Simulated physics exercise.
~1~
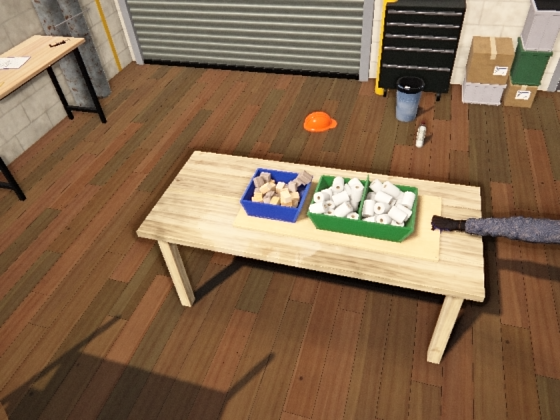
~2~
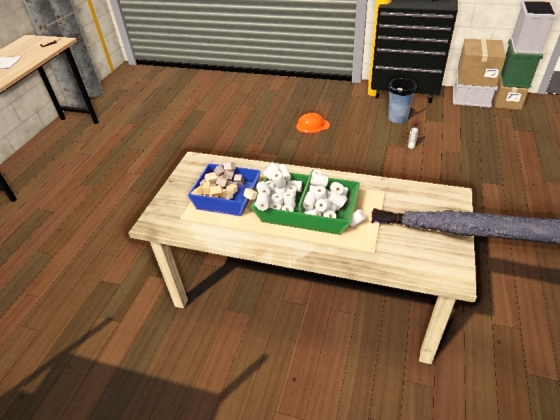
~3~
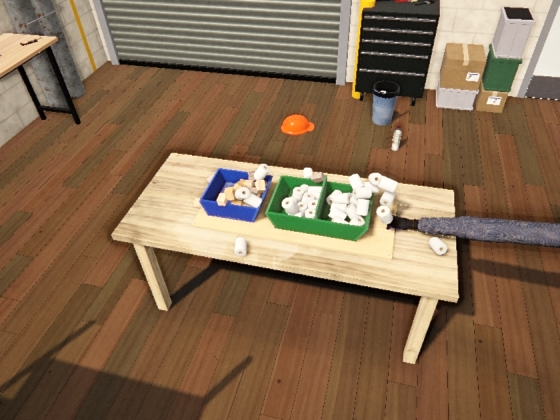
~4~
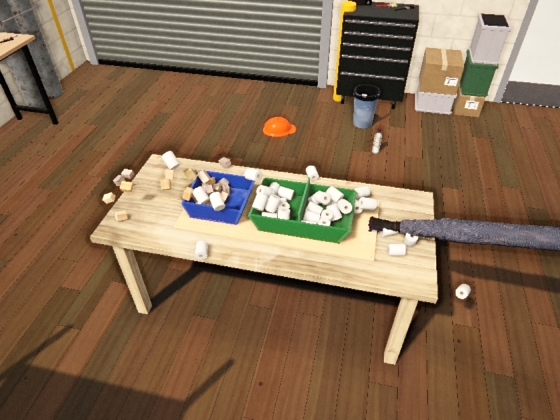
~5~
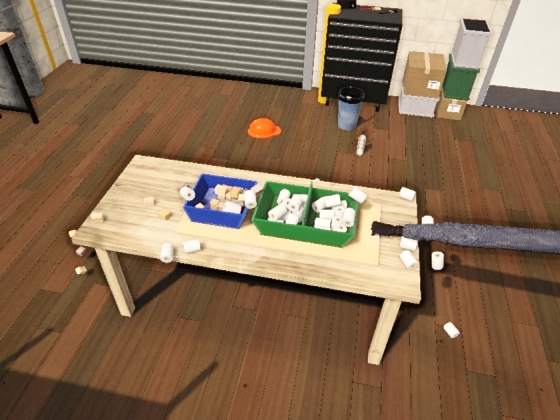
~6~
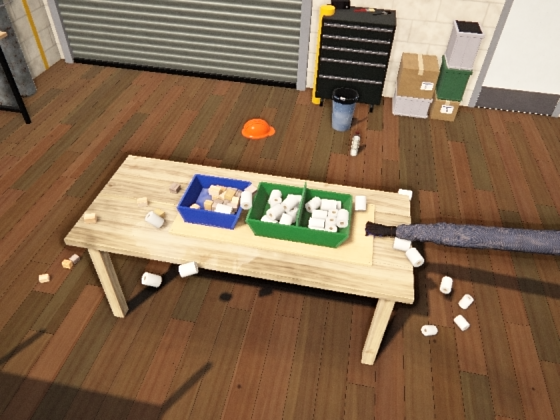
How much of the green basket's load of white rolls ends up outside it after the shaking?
More than one in six of the white rolls leave the green basket, though a good number are still inside it at the end.
